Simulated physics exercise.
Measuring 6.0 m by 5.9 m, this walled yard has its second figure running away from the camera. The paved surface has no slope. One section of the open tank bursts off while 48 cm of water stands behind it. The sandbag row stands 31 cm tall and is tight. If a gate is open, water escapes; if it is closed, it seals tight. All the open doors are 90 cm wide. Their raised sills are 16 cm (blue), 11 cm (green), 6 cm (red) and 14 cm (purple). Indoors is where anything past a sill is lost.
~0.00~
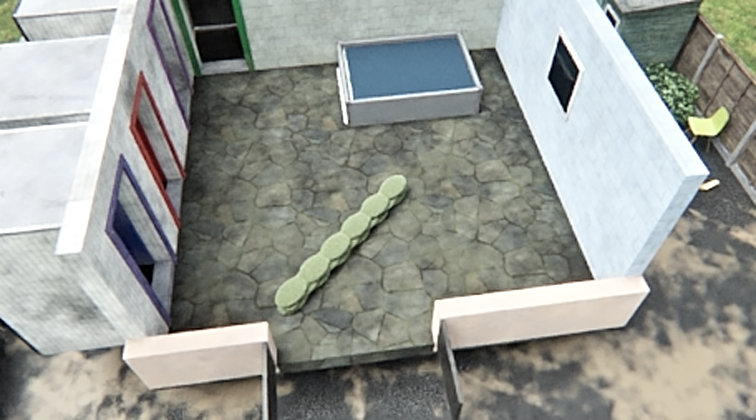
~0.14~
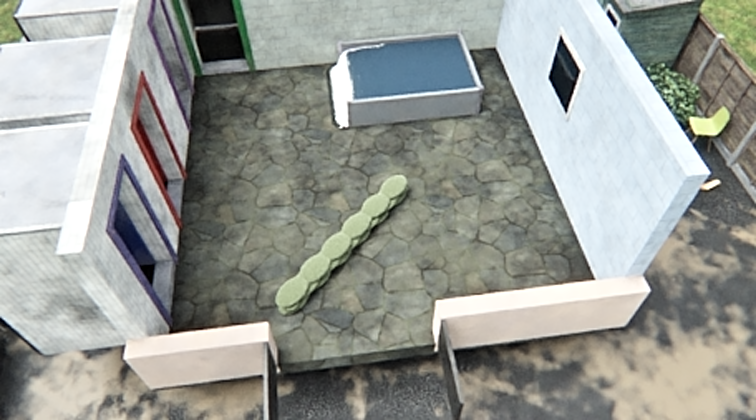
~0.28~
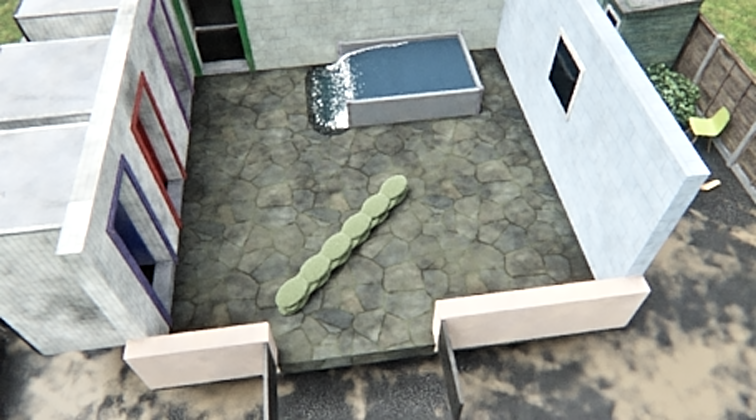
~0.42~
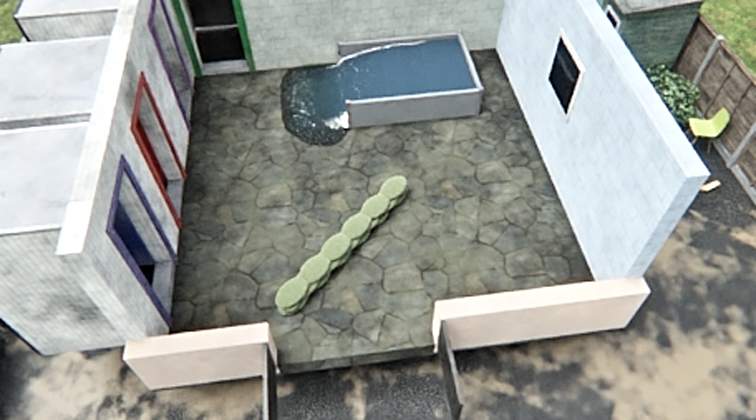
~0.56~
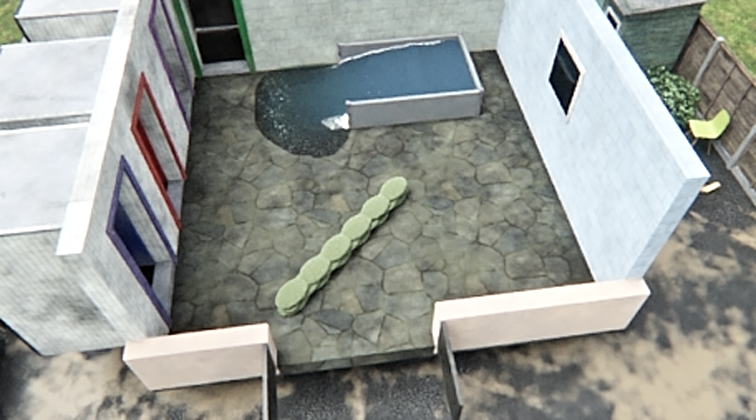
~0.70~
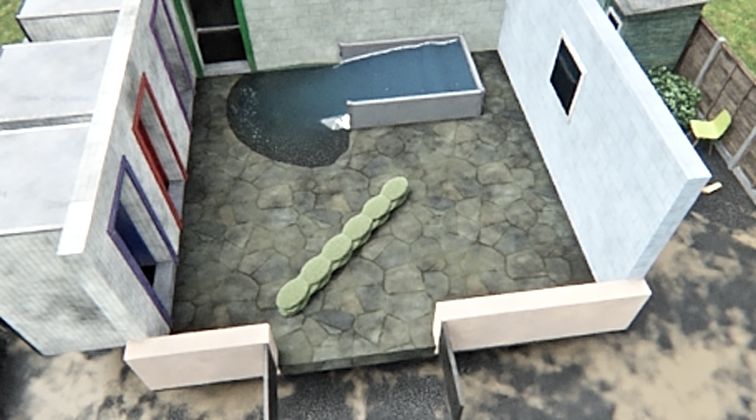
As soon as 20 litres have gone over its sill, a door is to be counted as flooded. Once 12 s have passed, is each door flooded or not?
At that moment the blue door is not flooded, the green door is flooded, the red door is flooded, the purple door is flooded.
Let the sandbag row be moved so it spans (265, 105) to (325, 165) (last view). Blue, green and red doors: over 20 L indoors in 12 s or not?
In that case blue gets no more than allowed, green gets more than allowed, red gets no more than allowed.
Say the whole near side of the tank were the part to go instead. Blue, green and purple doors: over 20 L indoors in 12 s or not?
Then: Blue below, green under, purple not over.
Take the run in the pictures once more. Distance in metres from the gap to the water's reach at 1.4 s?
It comes to some 3.2 metres.
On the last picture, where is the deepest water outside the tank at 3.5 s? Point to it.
It's at about (194, 106) in the last picture.
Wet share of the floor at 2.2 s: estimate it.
Wet share: About 30 %.
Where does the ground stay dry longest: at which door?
Blue.
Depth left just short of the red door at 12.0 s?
6.5 cm.
After 1.4 s water covers 25 % of the floor and is deepest (30 cm) near (196, 81); blue door not reached, green door 9 cm at the sill, 0 L in, red door not reached, purple door 24 cm at the sill, 4 L in.
After 2.2 s water covers 30 % of the floor and is deepest (32 cm) near (206, 80); blue door not reached, green door 18 cm at the sill, 8 L in, red door 11 cm at the sill, 1 L in, purple door 28 cm at the sill, 38 L in.
After 3.5 s water covers 35 % of the floor and is deepest (23 cm) near (194, 106); blue door 6 cm at the sill, 0 L in, green door 20 cm at the sill, 59 L in, red door 11 cm at the sill, 21 L in, purple door 22 cm at the sill, 104 L in.
After 7.0 s water covers 55 % of the floor and is deepest (14 cm) near (176, 280); blue door 13 cm at the sill, 0 L in, green door 7 cm at the sill, 97 L in, red door 5 cm at the sill, 35 L in, purple door 7 cm at the sill, 123 L in.
After 12.0 s water covers 70 % of the floor and is deepest (6 cm) near (168, 363); blue door 6 cm at the sill, 0 L in, green door 3 cm at the sill, 98 L in, red door 7 cm at the sill, 43 L in, purple door 5 cm at the sill, 123 L in.
